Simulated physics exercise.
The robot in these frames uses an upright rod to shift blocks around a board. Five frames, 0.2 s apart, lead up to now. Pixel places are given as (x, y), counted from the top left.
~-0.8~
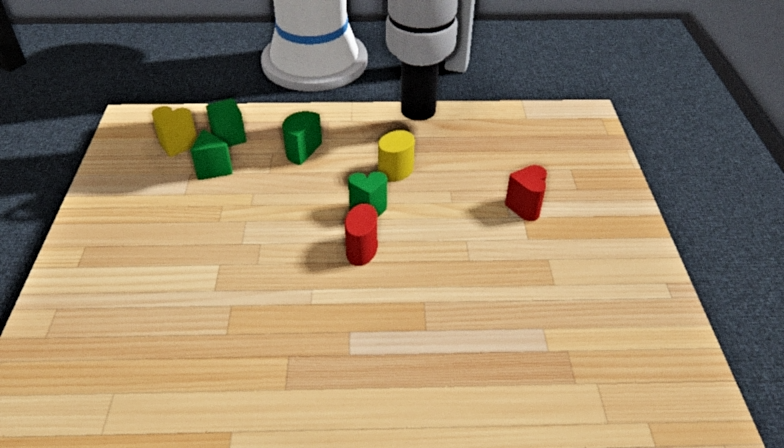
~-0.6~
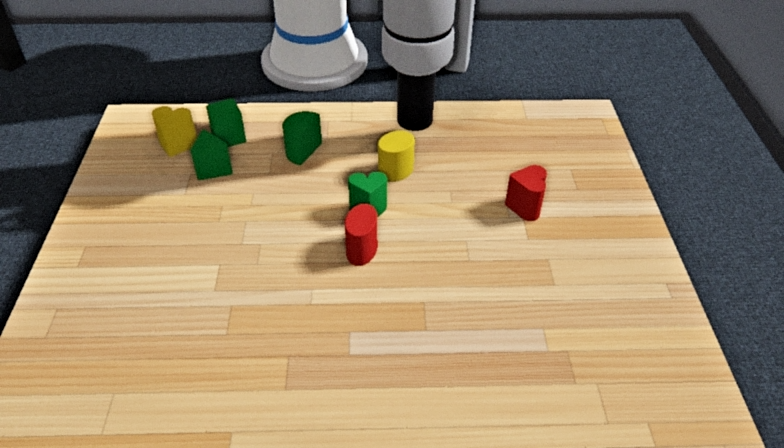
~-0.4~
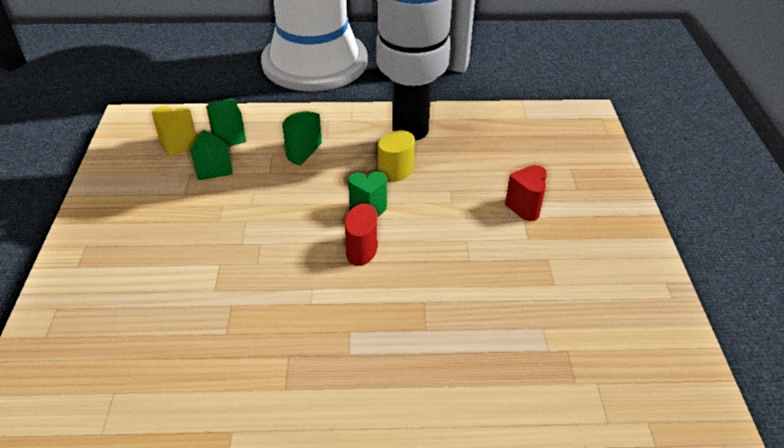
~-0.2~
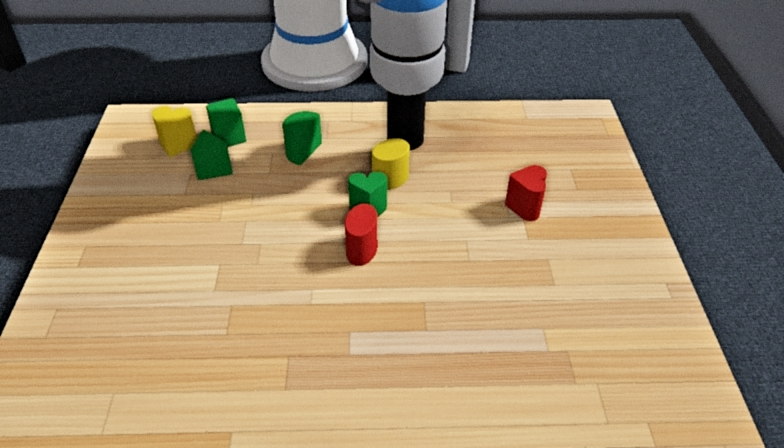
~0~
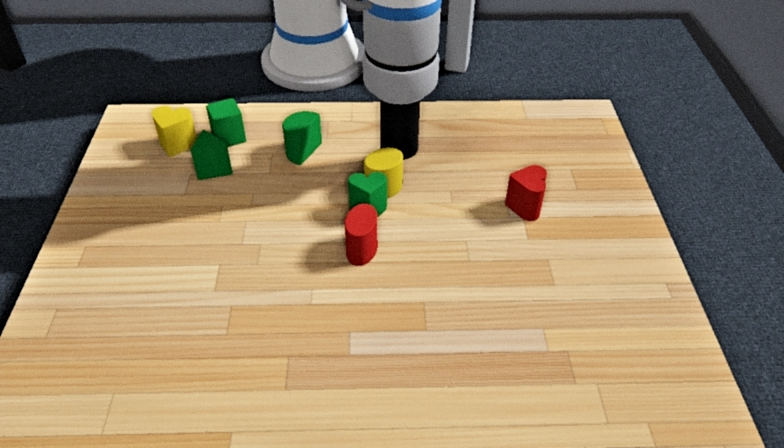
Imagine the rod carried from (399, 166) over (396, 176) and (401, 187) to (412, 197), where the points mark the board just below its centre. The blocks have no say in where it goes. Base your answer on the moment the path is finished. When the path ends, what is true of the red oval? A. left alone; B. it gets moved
I choose A.
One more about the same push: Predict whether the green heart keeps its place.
That block moves.
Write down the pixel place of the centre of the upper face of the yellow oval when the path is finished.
When the path ends, it will be at (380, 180).
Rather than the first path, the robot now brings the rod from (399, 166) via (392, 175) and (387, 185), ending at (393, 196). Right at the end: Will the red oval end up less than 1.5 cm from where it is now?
Yes
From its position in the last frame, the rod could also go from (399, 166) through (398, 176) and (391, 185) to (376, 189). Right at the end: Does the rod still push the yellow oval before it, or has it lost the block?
It is still ahead of the rod.
The first path, step by step. Halfway along, rod at (398, 165); green heart at (360, 192), turned 25° clockwise; yellow oval at (377, 173), turned 15° clockwise.
At the end, rod at (412, 180); red oval in place; green heart at (354, 195), turned 30° clockwise; yellow oval at (380, 180), turned 55° clockwise.
